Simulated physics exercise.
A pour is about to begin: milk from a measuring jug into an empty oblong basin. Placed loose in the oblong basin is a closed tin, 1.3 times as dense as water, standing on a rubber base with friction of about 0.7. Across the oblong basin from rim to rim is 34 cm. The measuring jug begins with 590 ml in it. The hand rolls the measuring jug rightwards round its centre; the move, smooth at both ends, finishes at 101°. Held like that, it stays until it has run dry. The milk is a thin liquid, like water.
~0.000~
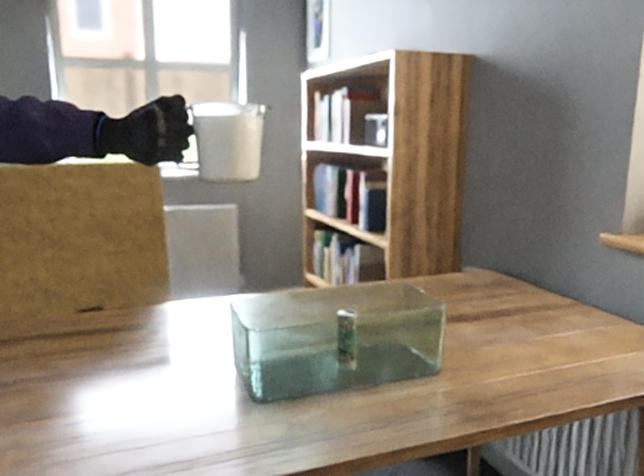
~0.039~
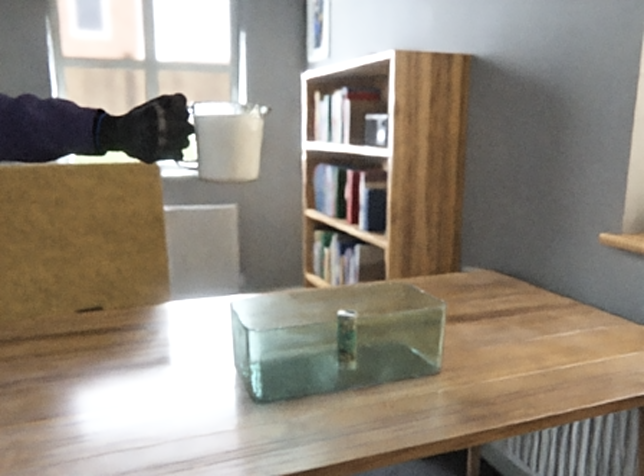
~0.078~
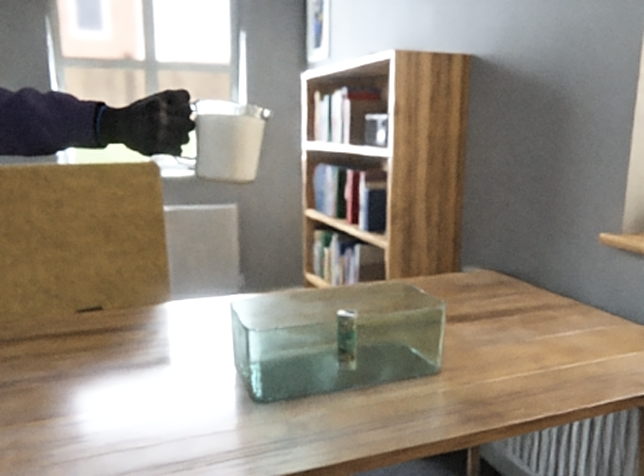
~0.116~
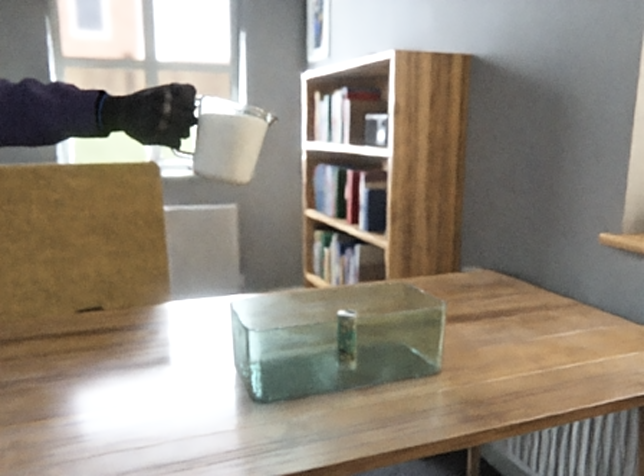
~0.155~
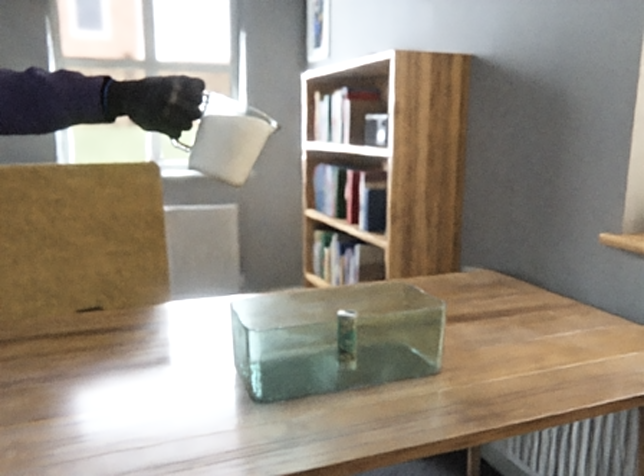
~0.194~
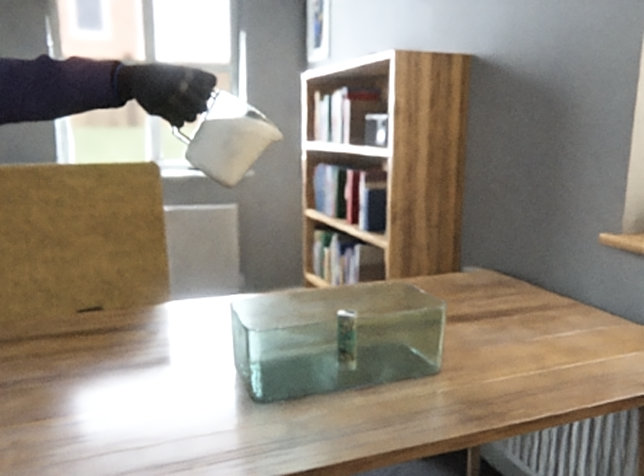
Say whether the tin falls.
It ends up tipped.
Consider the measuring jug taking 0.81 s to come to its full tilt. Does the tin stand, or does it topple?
Then the tin tumbles.
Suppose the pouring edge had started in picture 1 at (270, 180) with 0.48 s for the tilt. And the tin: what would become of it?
Then the tin remains standing.
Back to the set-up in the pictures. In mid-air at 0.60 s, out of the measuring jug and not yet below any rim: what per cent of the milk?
About 34 percent.
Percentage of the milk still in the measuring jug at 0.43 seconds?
Roughly 48 %.
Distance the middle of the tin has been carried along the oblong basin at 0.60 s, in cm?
Some 3 cm.
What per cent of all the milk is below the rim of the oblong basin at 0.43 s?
Near 2 in a hundred.
By 0.43 s the tilt is 98° and 48 per cent is still to pour; the tin stands where it began.
By 0.60 s the tilt is 101° and 13 per cent is still to pour; the tin leans 10°.
By 0.78 s the tilt is 101° and 2 per cent is still to pour; the tin lies on its side.
By 0.98 s the tilt is 101° and 0 per cent is still to pour; the tin lies on its side.
At rest the tin lies on its side.
